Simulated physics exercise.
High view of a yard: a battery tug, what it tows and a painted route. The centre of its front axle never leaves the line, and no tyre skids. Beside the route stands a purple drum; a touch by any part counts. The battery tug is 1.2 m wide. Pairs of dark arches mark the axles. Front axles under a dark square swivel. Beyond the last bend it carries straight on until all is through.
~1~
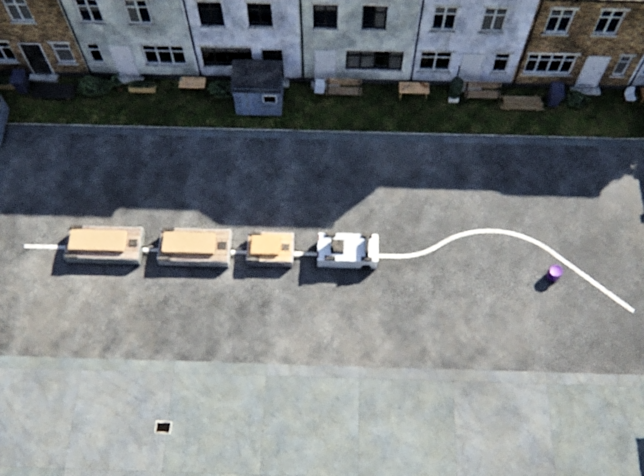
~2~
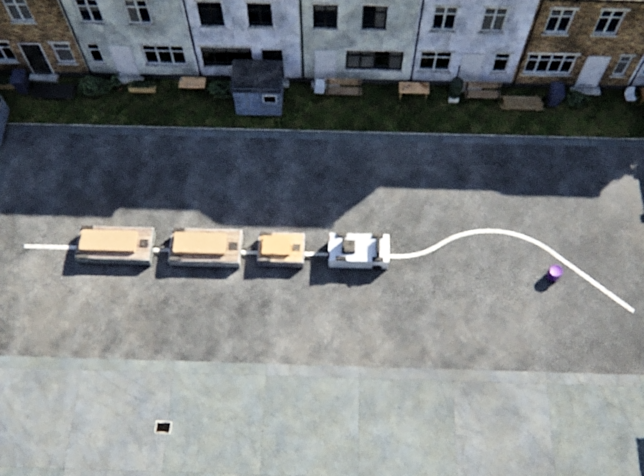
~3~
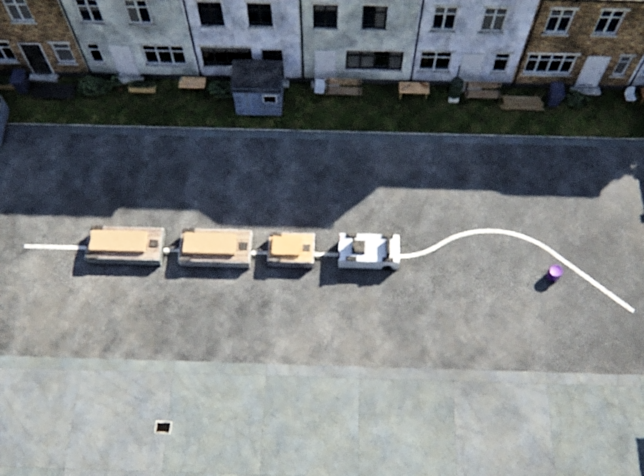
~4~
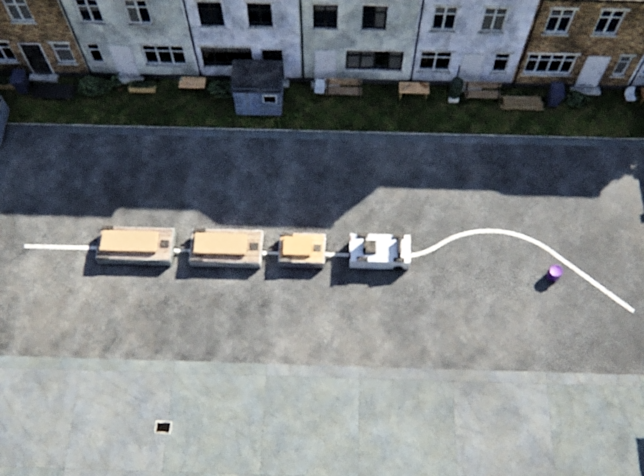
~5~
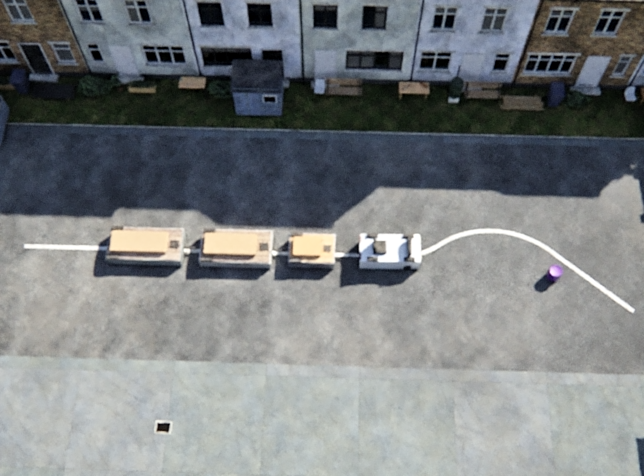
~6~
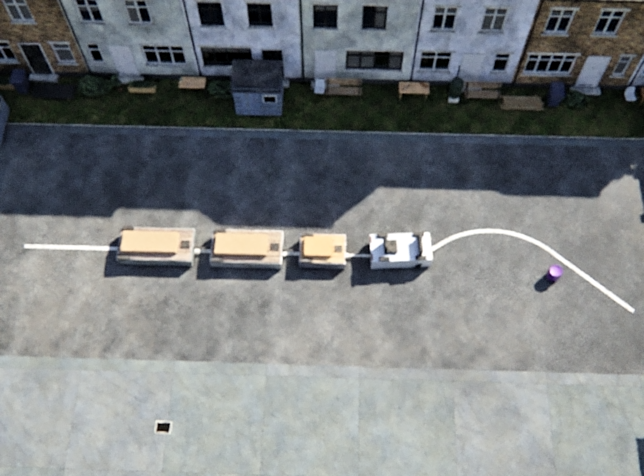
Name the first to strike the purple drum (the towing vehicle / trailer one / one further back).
First contact comes from the towing vehicle.
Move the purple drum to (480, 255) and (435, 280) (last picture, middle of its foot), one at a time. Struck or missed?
First struck, second clear.
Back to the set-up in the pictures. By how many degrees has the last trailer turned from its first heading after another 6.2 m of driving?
Some 0°.
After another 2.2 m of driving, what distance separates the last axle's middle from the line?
About 0 cm.
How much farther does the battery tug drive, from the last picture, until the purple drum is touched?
About 6.5 m.
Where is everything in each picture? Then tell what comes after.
Nose (374, 248); last axle (73, 241); still straight; purple (554, 274); 3 trailers, in the first frame.
Nose (385, 248); last axle (84, 242); still straight, in the second frame.
Nose (395, 248); last axle (94, 242); still straight, in the third frame.
Nose (406, 249); last axle (105, 242); still straight, in the fourth frame.
Nose (417, 248); last axle (115, 242); turned 1°, in the fifth frame.
Nose (427, 246); last axle (126, 243); turned 4°; purple (554, 274), in the sixth frame.
5.5 m further on, the last axle is at (257, 246) of the last picture, on the line.
6.6 m further on, the last axle is at (282, 246) of the last picture, on the line; the battery tug has hit purple.
11.0 m further on, the last axle is at (385, 241) of the last picture, 40 cm off the line.
22.1 m further on, the last axle is out of the picture, 25 cm off the line; 1 of 1 struck in all.
